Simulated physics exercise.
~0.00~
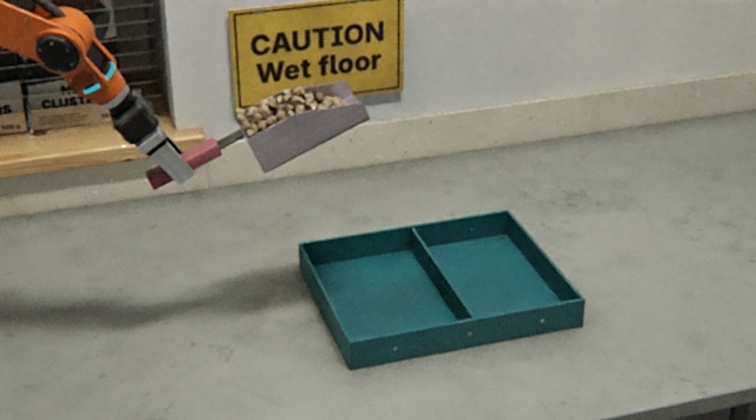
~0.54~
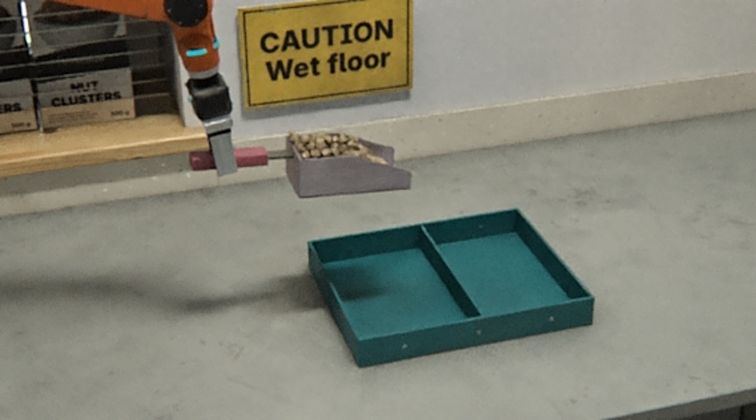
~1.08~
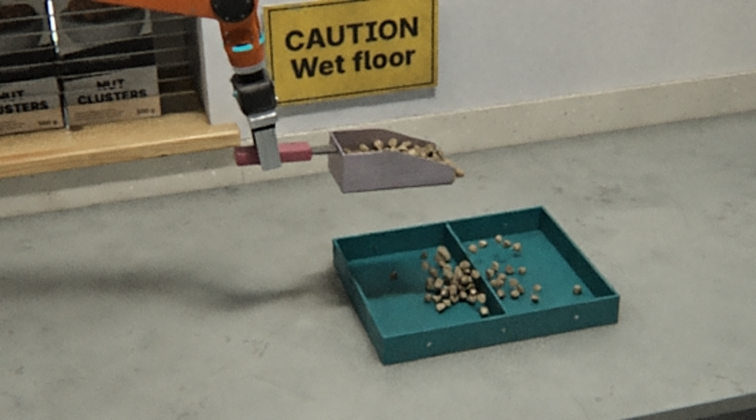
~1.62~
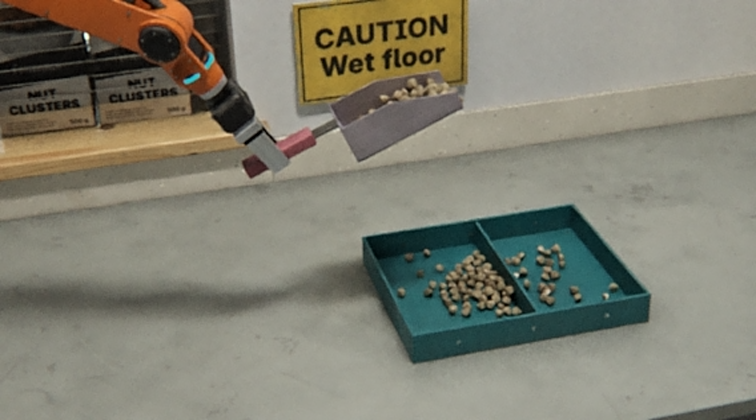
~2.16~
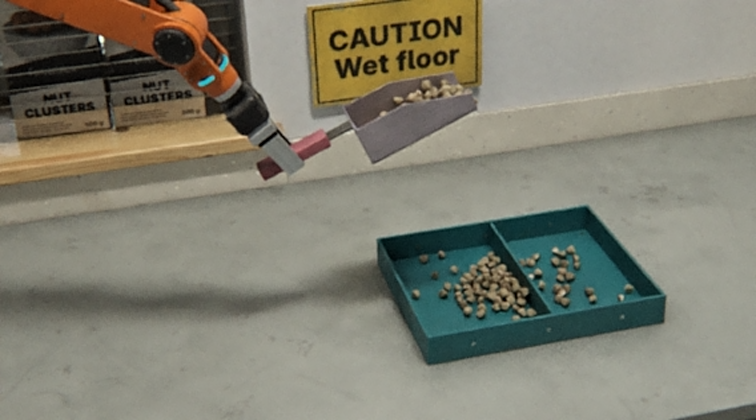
On a grey counter beside a wet-floor sign, an orange robot arm lowers and levels a scoop of small pebbles, spilling some into both parts of a divided teal tray, then lifts and tilts it back, leaving many pebbles still in the scoop and more in the tray's left part than its right.
